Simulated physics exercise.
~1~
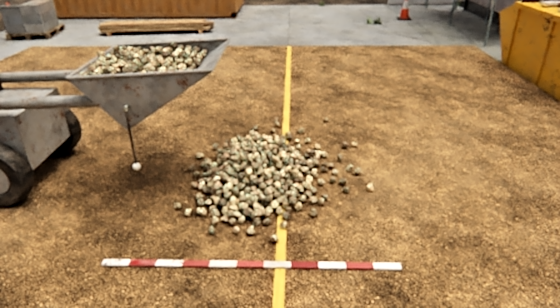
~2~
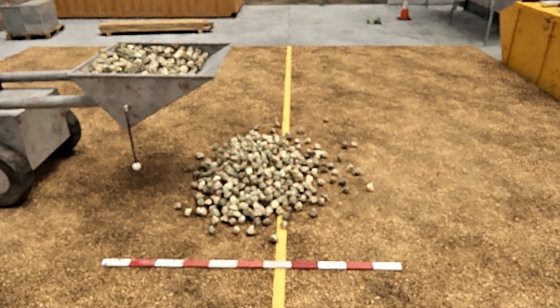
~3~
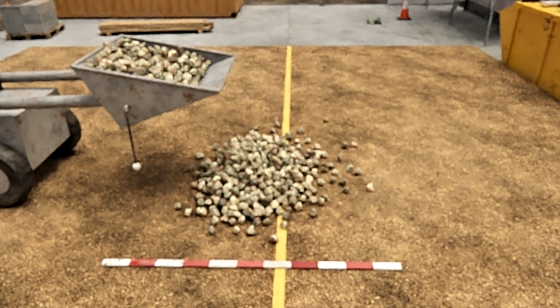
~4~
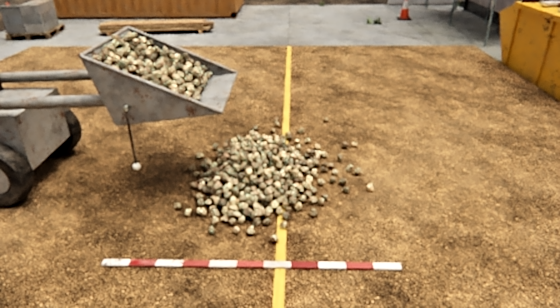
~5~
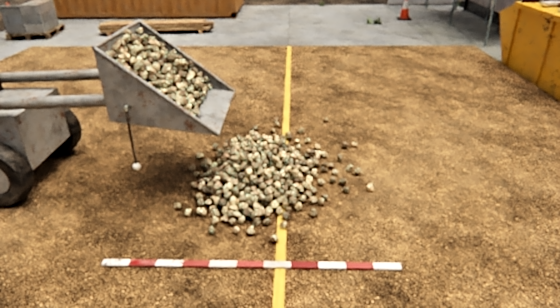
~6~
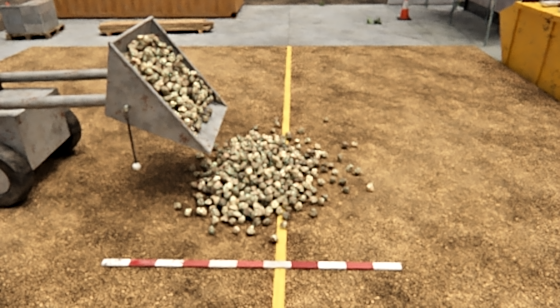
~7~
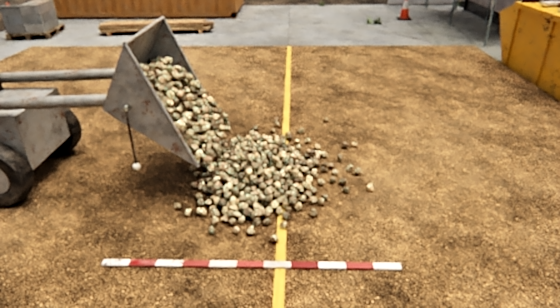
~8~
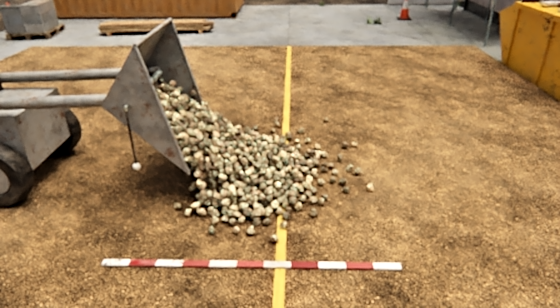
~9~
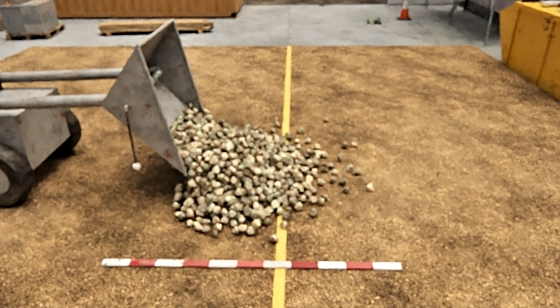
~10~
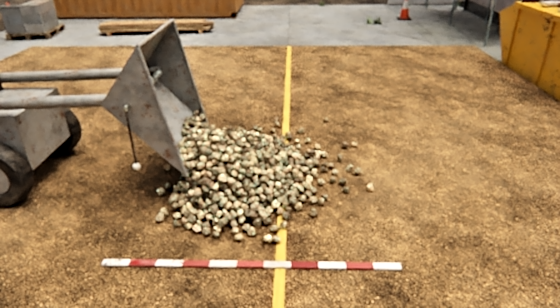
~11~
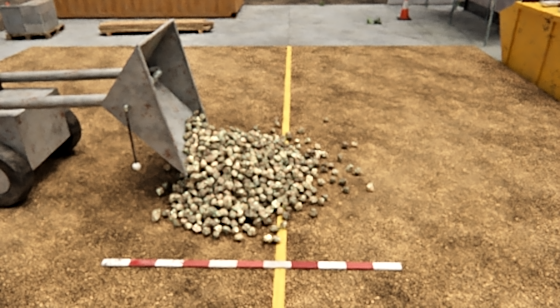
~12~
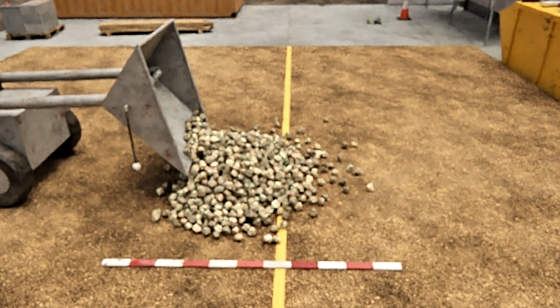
A grey metal skip full of pale, rounded stones juts in from the left on a wheeled machine, above a brown, gritty floor seen from slightly above in a workshop. A loose heap of similar stones lies at the centre, partly across a yellow line, with a red-and-white staff in front and a yellow container at right. The skip tips forward, slowly at first, then steeply. Its stones slide down onto the heap's left side, thickening it while the right edge hardly changes. The skip stops, steeply tilted, its lip against the settled pile.
